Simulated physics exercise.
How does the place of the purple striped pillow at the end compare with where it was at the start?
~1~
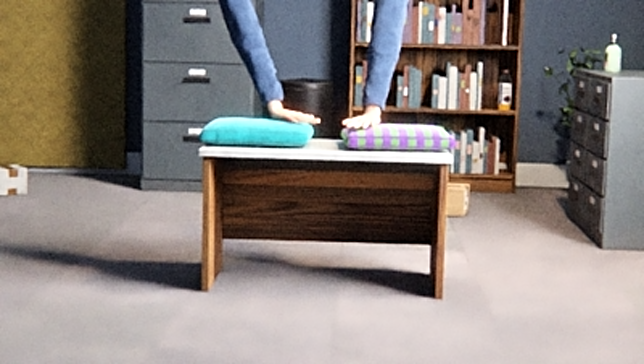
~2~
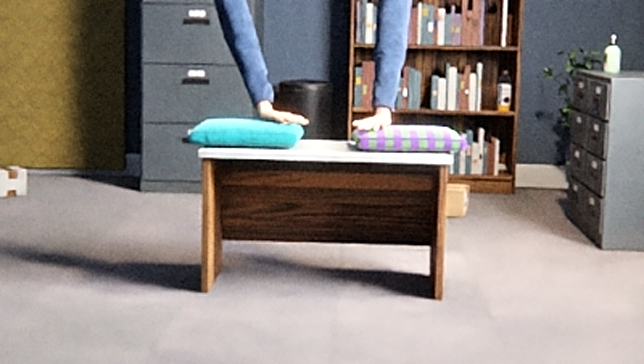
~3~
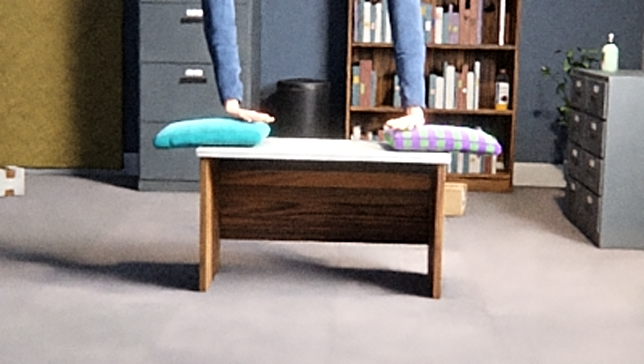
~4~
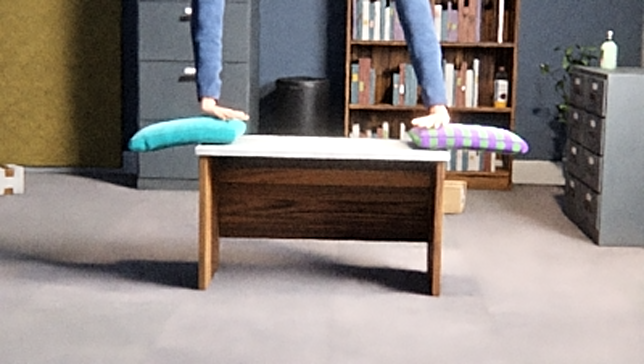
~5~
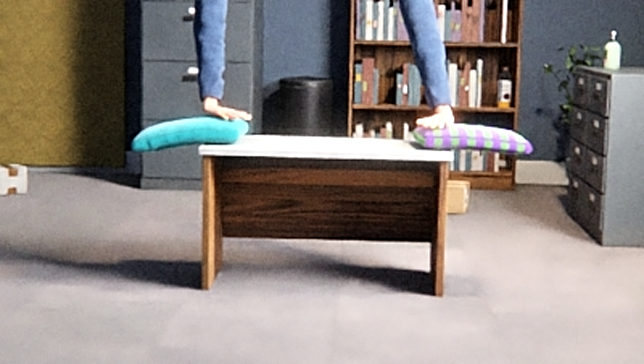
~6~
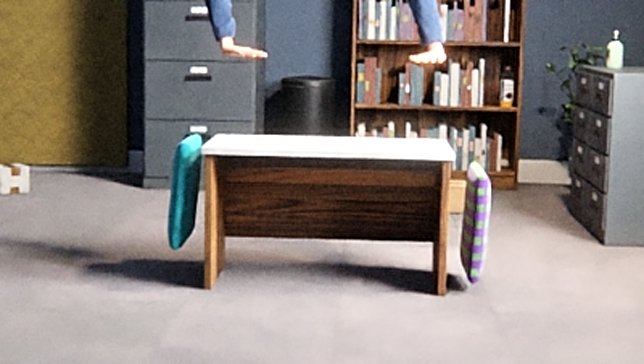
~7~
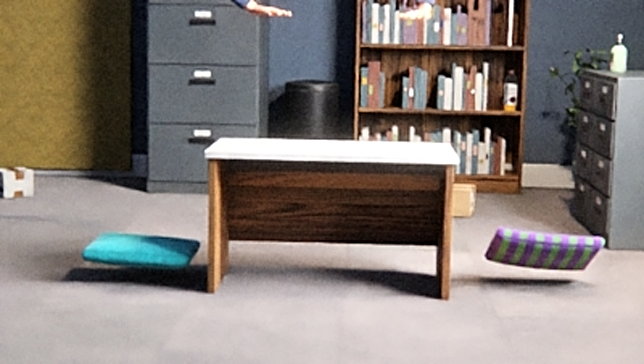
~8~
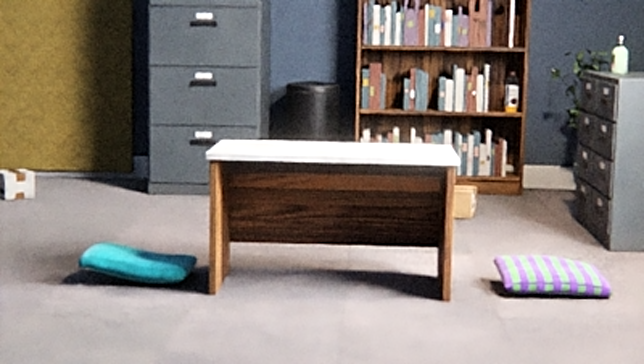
At the start it lay on top of the table under a hand, toward the right side. At the end it was lying on the floor to the right of the table.
